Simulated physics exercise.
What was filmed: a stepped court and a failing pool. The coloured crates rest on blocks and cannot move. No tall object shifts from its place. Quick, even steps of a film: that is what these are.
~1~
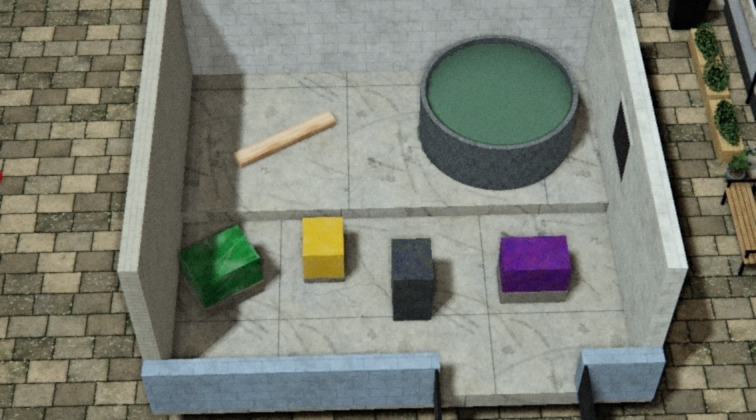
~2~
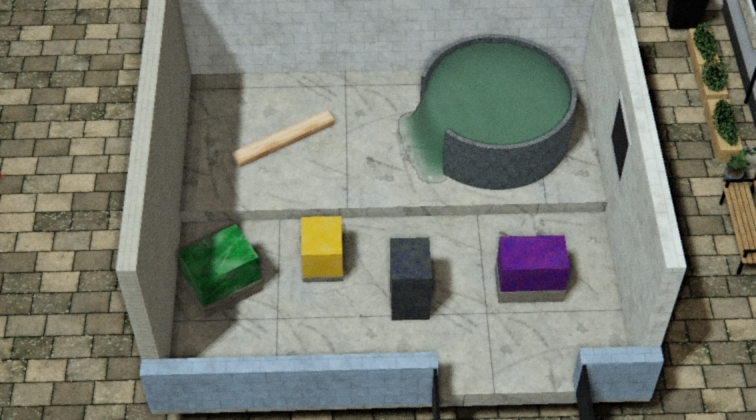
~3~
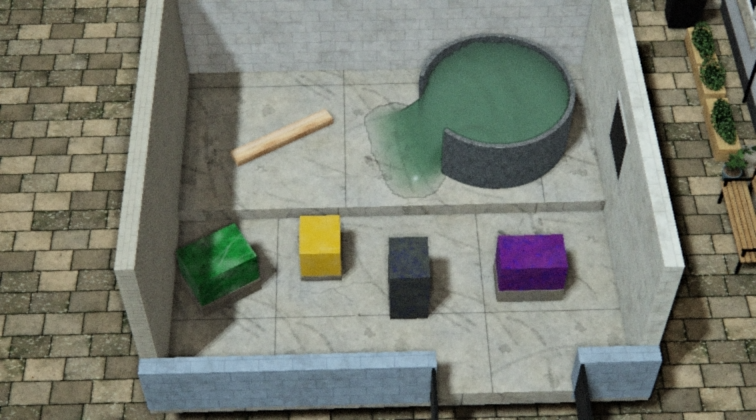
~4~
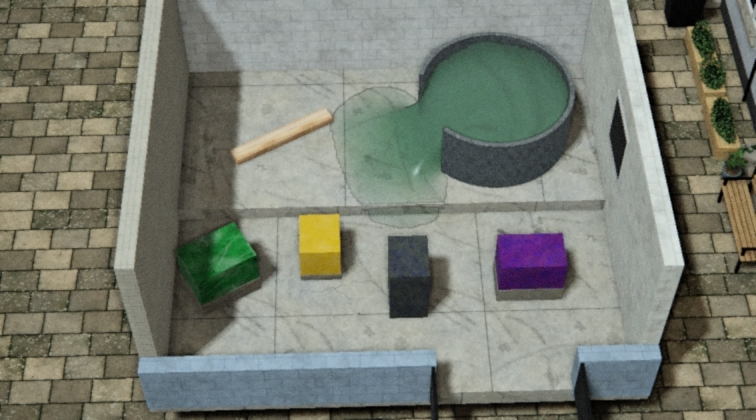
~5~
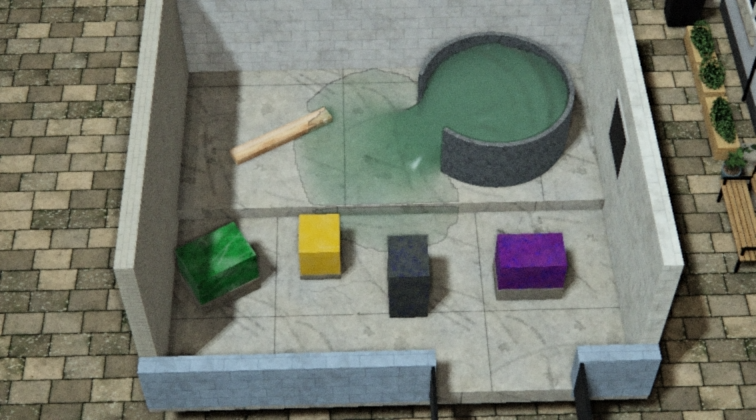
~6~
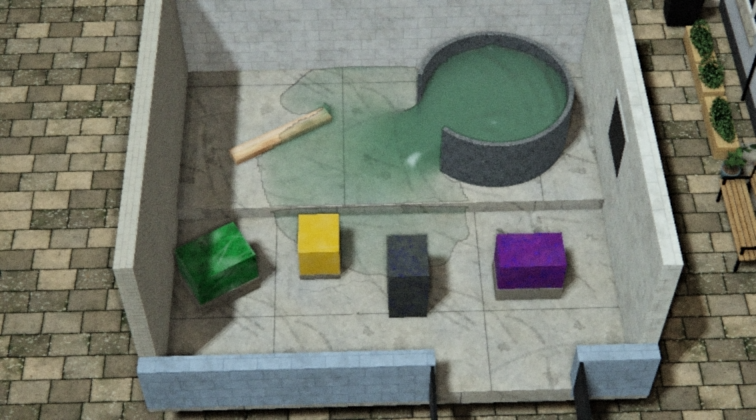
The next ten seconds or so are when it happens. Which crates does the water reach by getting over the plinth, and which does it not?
The yellow crate is reached, the purple crate is not reached, the green crate is reached.
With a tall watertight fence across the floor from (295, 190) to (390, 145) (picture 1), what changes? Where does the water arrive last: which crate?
The crate marked purple is last.
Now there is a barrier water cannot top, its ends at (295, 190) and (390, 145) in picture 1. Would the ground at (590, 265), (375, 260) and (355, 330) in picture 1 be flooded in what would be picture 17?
One by one: Spared, soaked, soaked.
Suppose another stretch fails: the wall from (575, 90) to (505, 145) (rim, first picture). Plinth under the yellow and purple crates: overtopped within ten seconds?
Yellow gets wet; purple gets wet.
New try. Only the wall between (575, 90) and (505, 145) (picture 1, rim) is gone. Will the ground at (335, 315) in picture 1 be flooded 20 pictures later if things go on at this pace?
Looking at that point, I'd call it drenched.
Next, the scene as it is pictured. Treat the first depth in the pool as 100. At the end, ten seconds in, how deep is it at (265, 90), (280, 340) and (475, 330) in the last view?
Around 6, 12 and 8 percent, in that order.
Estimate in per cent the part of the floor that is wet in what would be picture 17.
Roughly 60 %.
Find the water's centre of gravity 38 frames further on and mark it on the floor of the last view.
At roughly (342, 221).
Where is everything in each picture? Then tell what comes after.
In the first frame, the round pool at (499, 93) is whole and still.
In the second frame, water pours out at (426, 135) and has run to (418, 114).
In the third frame, the front is at (402, 192), out from the gap at (424, 135).
In the fourth frame, the front is at (337, 119), out from the gap at (424, 135).
In the fifth frame, the front is at a hidden place, out from the gap at (424, 135).
In the sixth frame, the front is at (286, 228), out from the gap at (423, 134).
A moment on, water covers 45 % of the floor; the yellow crate water round its plinth, the purple crate not reached, the green crate water round its plinth.
Next, water covers 60 % of the floor; the yellow crate water round its plinth, the purple crate water round its plinth, the green crate water round its plinth.
Then, water covers 70 % of the floor; the yellow crate water round its plinth, the purple crate water round its plinth, the green crate water round its plinth.
Later, water covers 85 % of the floor; the yellow crate water round its plinth, the purple crate water round its plinth, the green crate water round its plinth.
In the end, water covers 95 % of the floor; the yellow crate was topped, the purple crate stayed above the water, the green crate was topped.
